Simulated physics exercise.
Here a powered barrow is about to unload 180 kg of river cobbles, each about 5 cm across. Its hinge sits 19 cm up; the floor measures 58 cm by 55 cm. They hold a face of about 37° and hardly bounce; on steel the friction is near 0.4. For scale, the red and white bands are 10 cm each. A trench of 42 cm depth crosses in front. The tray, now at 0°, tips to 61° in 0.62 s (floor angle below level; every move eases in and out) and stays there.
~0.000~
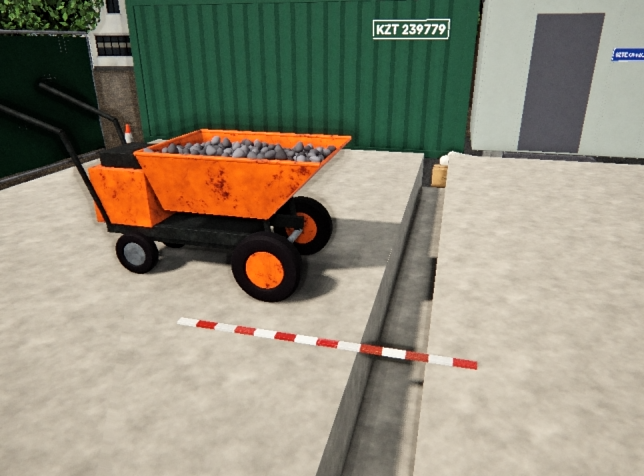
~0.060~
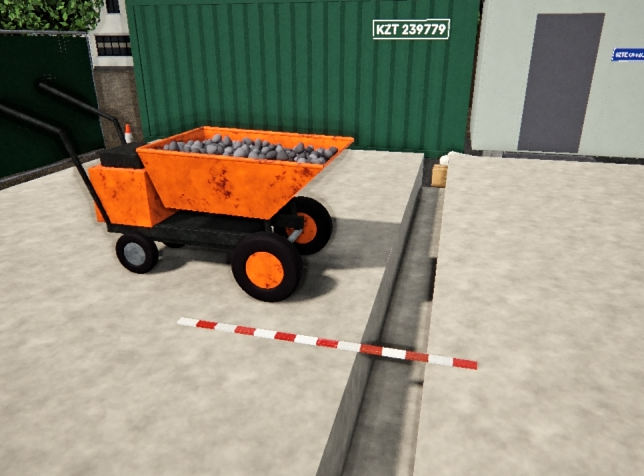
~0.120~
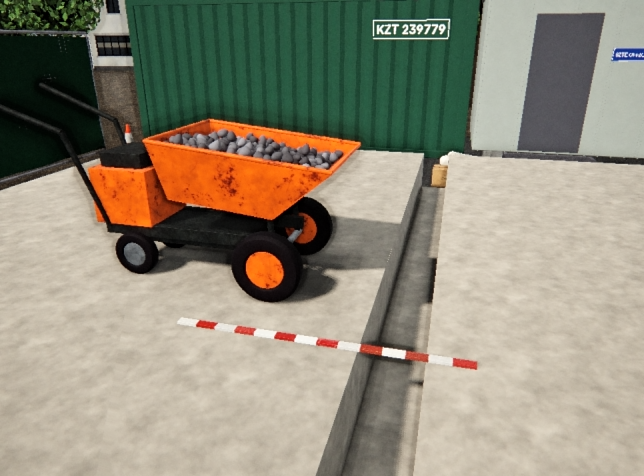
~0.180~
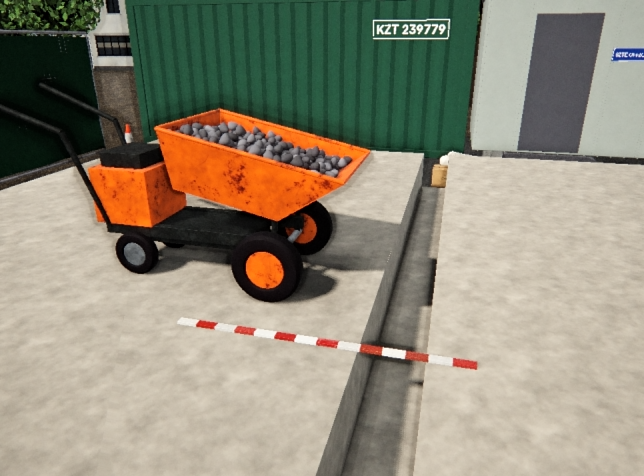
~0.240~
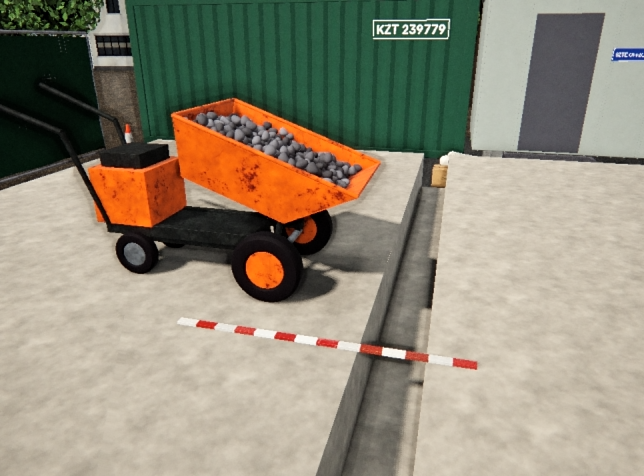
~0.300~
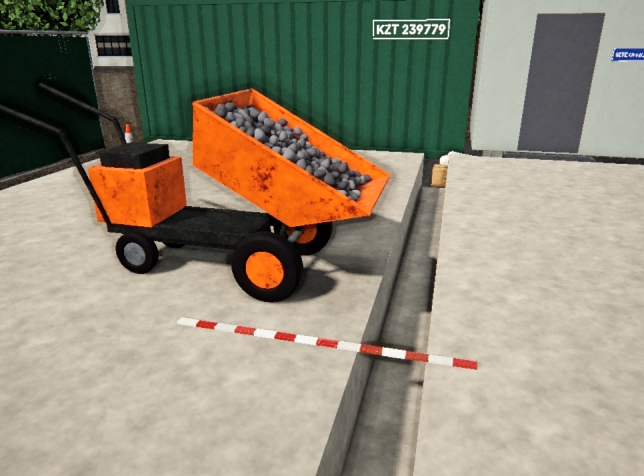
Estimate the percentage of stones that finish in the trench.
Roughly 50 per cent ends in the trench.
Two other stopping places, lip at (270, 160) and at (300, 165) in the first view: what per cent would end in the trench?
First some 85, then 70 per cent.
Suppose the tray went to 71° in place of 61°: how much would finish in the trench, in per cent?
It would be near 55 per cent.
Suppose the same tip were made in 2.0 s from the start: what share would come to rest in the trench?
It would be near 75 per cent.
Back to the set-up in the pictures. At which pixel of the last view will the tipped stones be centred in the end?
Their middle is at about (428, 307).
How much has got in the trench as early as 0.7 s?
About 10 per cent by then.
After 0.5 s the floor is at 51°; 100 % in the tray; the foremost stones are at (382, 227).
After 0.7 s the floor is at 61°; 84 % in the tray, 12 % in the trench, 4 % past the trench; the foremost stones are at (456, 296).
After 1.1 s the floor is at 61°; 32 % in the tray, 21 % in the trench, 47 % past the trench; the foremost stones are at (592, 307).
After 3.0 s the floor is at 61°; 0 % in the tray, 50 % in the trench, 50 % past the trench; the foremost stones are past the picture's edge.
